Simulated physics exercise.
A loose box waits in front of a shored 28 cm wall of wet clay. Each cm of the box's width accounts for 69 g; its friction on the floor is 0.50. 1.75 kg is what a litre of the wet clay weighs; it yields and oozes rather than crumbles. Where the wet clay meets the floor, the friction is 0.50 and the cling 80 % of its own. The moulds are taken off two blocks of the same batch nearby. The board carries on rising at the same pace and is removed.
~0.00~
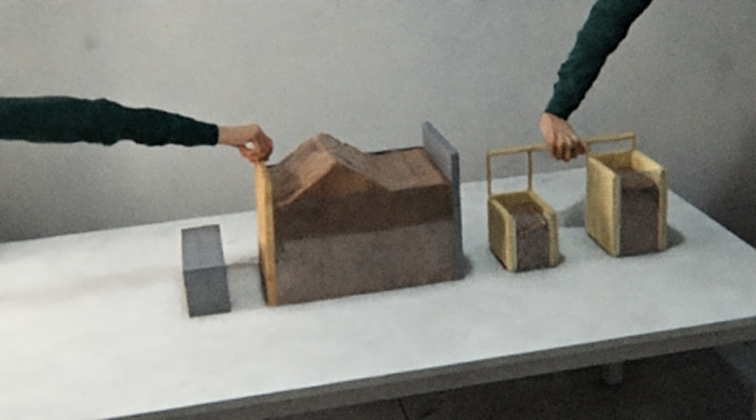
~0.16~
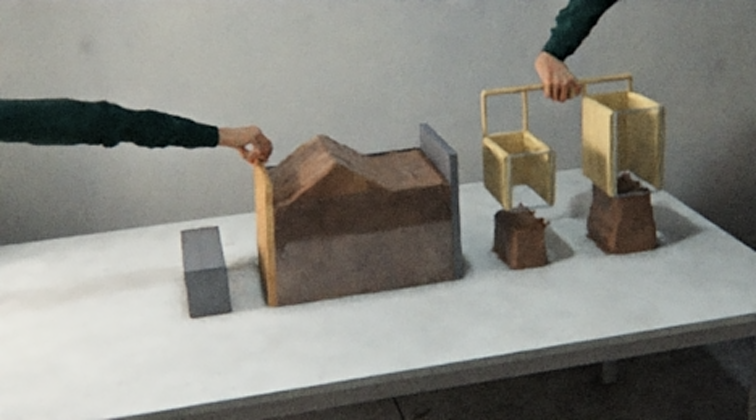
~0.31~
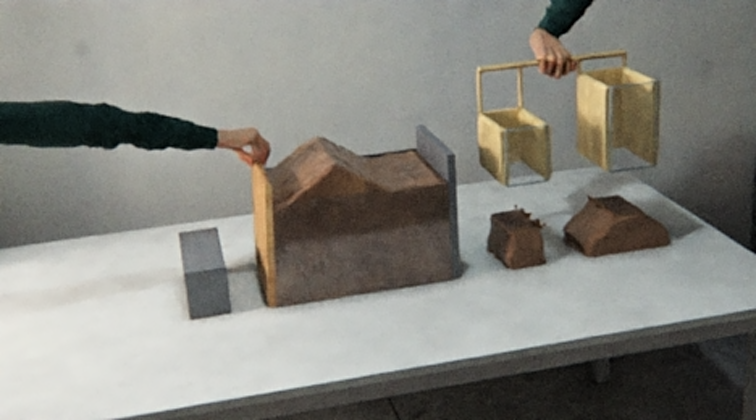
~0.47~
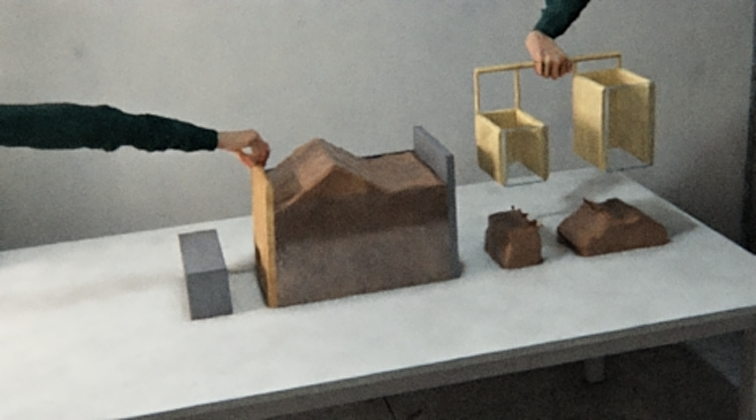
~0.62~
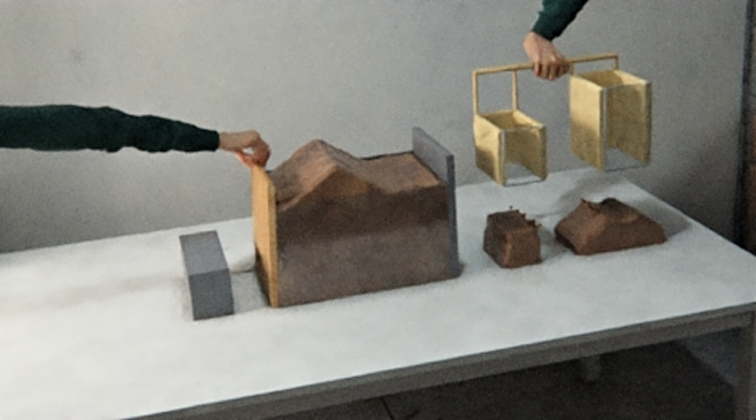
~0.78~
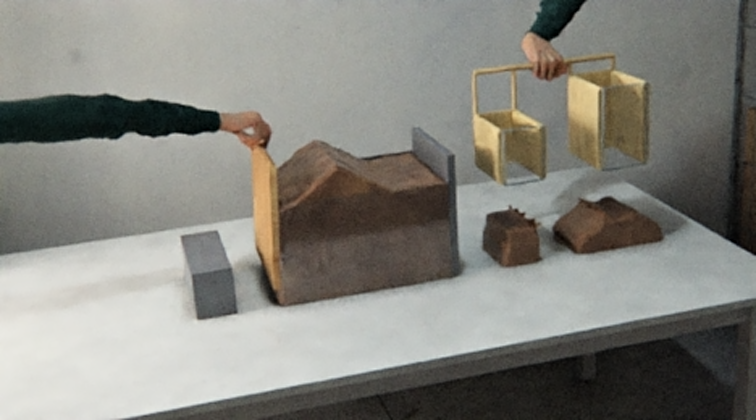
A hand lifted two joined moulds off two brown clay blocks on the right, and the blocks slumped, the larger one more; then another hand tilted the board at the big clay wall's left end leftward.
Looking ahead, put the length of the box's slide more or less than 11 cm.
It should be greater than 11 centimetres.
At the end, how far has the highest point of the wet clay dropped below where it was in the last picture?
The gap comes to roughly 8.0 centimetres.
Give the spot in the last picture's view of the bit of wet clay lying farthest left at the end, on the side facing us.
About (152, 324).
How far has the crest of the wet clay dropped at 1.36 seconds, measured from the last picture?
Some 7.5 cm.
After 1.04 s, the box has not moved.
After 1.36 s, the box has been pushed 11 cm.
After 1.67 s, the box has been pushed 22 cm.
After 1.98 s, the box has been pushed 22 cm.
After 2.03 s, the box has been pushed 22 cm.
